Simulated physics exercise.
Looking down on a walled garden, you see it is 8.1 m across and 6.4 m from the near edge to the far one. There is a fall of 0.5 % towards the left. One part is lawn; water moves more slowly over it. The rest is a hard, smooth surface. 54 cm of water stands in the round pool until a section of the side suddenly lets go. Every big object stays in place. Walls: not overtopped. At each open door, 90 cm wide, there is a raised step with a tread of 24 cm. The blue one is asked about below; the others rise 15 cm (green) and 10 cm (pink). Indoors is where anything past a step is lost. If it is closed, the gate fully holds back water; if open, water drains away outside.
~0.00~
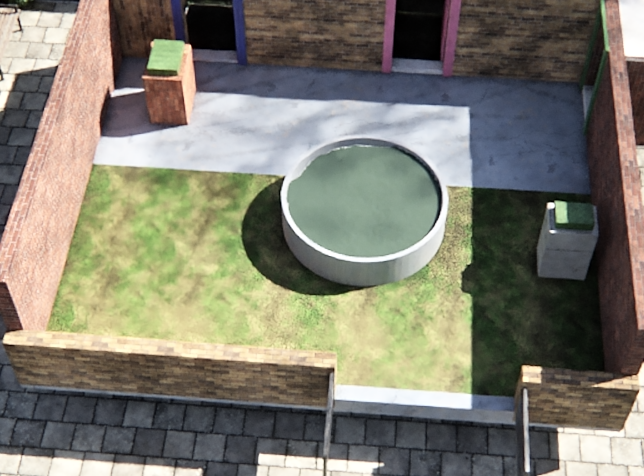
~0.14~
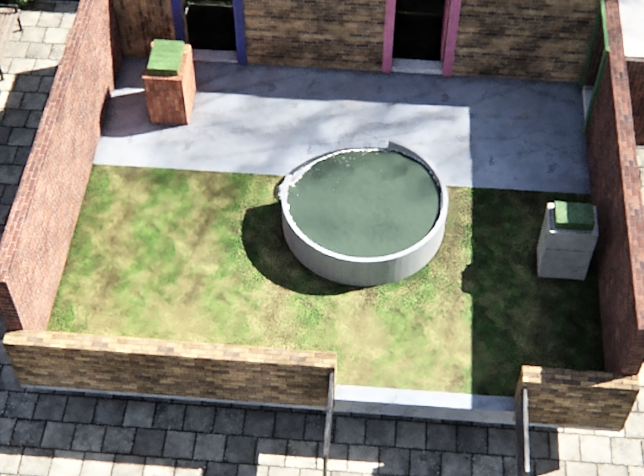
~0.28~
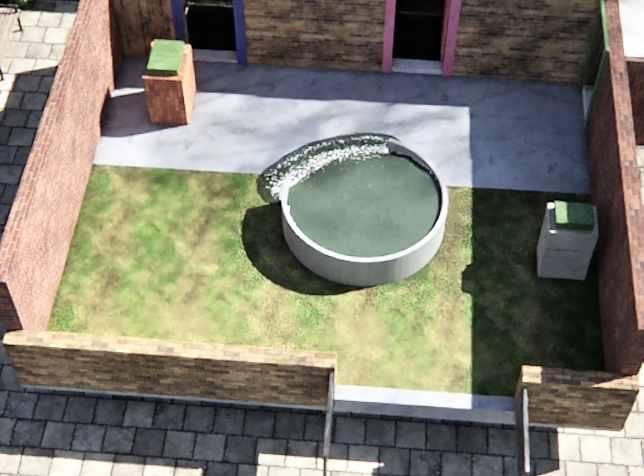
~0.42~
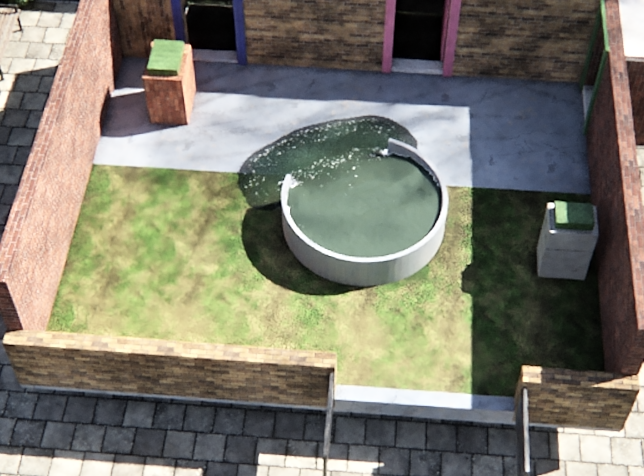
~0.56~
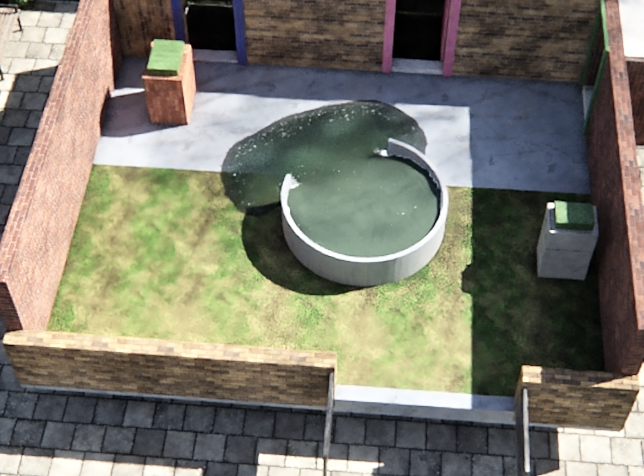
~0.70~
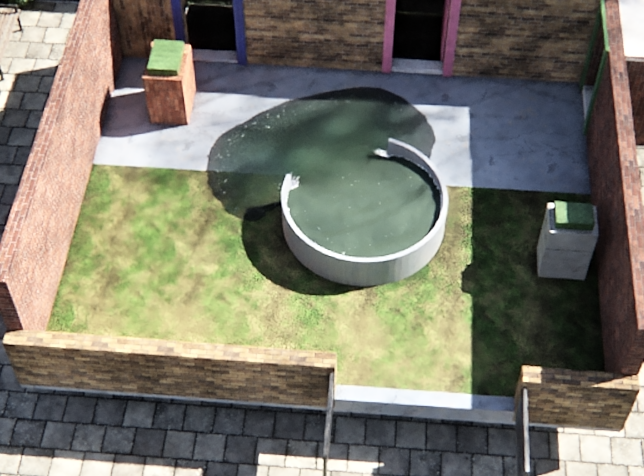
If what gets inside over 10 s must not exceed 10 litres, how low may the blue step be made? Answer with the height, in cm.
Around 23 cm.
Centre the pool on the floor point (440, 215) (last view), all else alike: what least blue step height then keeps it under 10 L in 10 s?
Close to 12.5 cm would do it.
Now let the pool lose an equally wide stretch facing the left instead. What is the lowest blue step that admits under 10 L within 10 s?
It should stand roughly 11.5 cm high.
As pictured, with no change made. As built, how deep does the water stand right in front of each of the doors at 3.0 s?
Depth at green 0 cm, at blue 19 cm, at pink 13 cm.
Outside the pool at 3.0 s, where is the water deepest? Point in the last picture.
Around (133, 60).
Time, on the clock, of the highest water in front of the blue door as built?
Around 2.6 s, give or take.
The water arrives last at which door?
It is the green one.
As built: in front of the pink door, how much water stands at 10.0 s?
You'd measure close to 3.5 cm there.
After 1.4 s water covers 25 % of the floor, deepest (28 cm) near (315, 71); it has not reached the blue door.
After 3.0 s water covers 35 % of the floor, deepest (31 cm) near (133, 60); 19 cm at the blue door, 91 litres in over its 6 cm step.
After 10.0 s water covers 85 % of the floor, deepest (9 cm) near (38, 362); 7 cm at the blue door, 217 litres in over its 6 cm step.
At the blue door as built, the water arrived by 1.5 s and peaked near 21 cm at 2.6 s.
With a step of 20 cm, 20 litres would have come in within the 10 s; with 27.5 cm, 2 litres. So under 10 litres takes about 23 cm.
